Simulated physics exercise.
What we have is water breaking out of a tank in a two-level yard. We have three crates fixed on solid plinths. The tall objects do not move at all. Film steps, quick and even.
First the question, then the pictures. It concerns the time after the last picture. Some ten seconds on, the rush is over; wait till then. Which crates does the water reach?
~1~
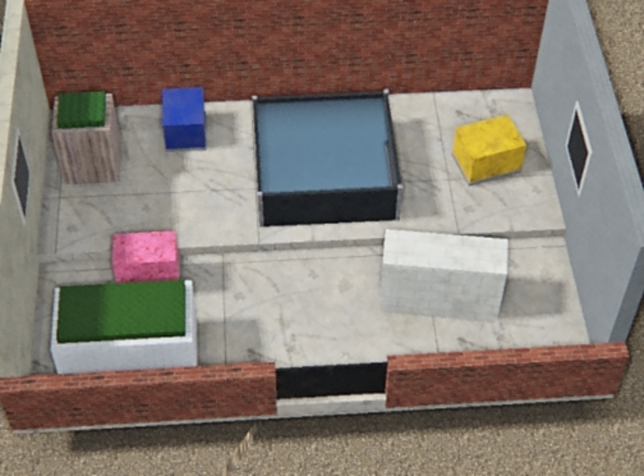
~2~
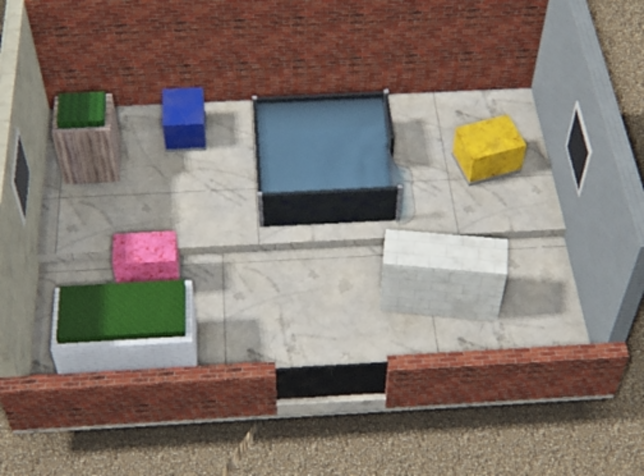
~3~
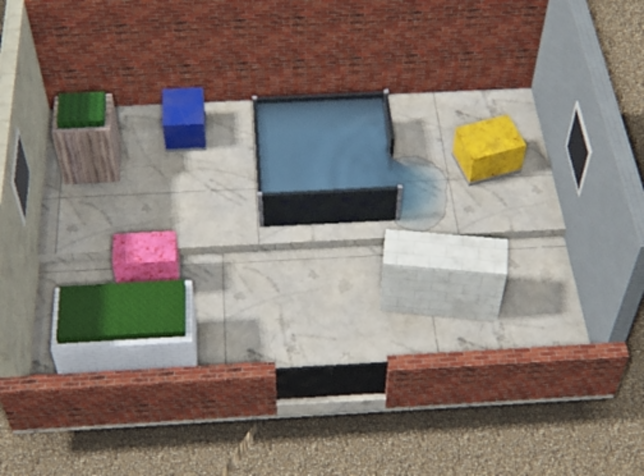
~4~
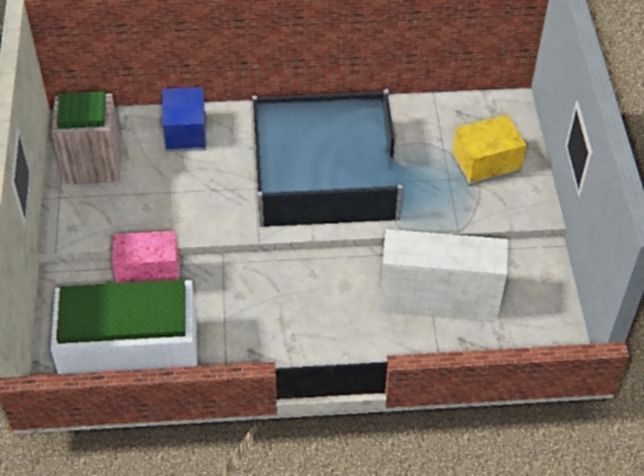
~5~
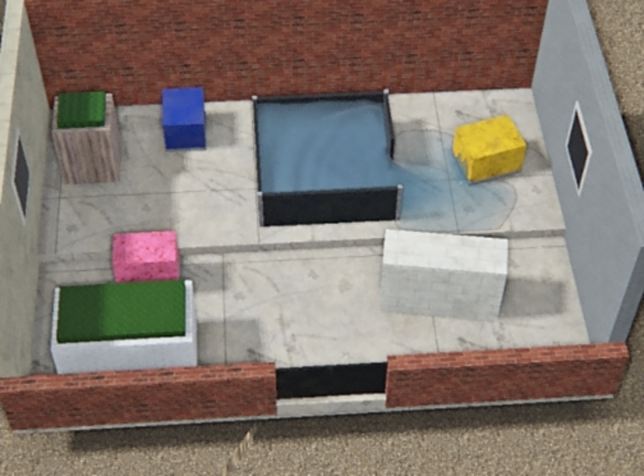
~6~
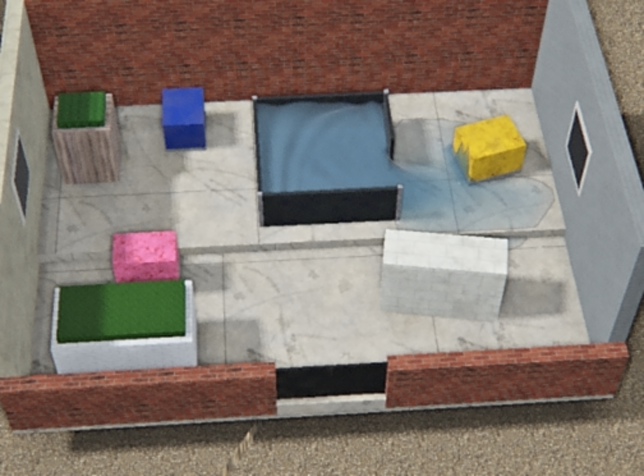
One by one: The yellow crate will be reached; the pink crate will not be reached; the blue crate will be reached.
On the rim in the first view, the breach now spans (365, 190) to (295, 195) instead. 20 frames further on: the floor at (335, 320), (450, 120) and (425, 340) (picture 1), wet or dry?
Sodden, then spared, then sodden.
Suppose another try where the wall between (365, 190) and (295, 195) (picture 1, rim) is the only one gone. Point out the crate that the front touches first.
That would be the pink crate.
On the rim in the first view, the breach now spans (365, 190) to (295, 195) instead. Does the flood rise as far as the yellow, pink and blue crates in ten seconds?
Result: Yellow crate is left untouched, pink crate is left untouched, blue crate is left untouched.
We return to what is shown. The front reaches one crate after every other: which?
Result - the pink crate.
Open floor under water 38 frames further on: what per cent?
Around 70 percent.
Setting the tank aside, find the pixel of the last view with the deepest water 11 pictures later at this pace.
Deepest spot: Near (587, 372).
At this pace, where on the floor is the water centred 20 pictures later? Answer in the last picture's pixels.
At about (411, 208).
A moment on, water covers 20 % of the floor; the yellow crate water round its plinth, the pink crate not reached, the blue crate not reached.
Next, water covers 25 % of the floor; the yellow crate water round its plinth, the pink crate not reached, the blue crate not reached.
Then, water covers 45 % of the floor; the yellow crate water round its plinth, the pink crate not reached, the blue crate water round its plinth.
Later, water covers 70 % of the floor; the yellow crate water round its plinth, the pink crate water round its plinth, the blue crate water round its plinth.
In the end, water covers 85 % of the floor; the yellow crate was topped, the pink crate stayed above the water, the blue crate was topped.
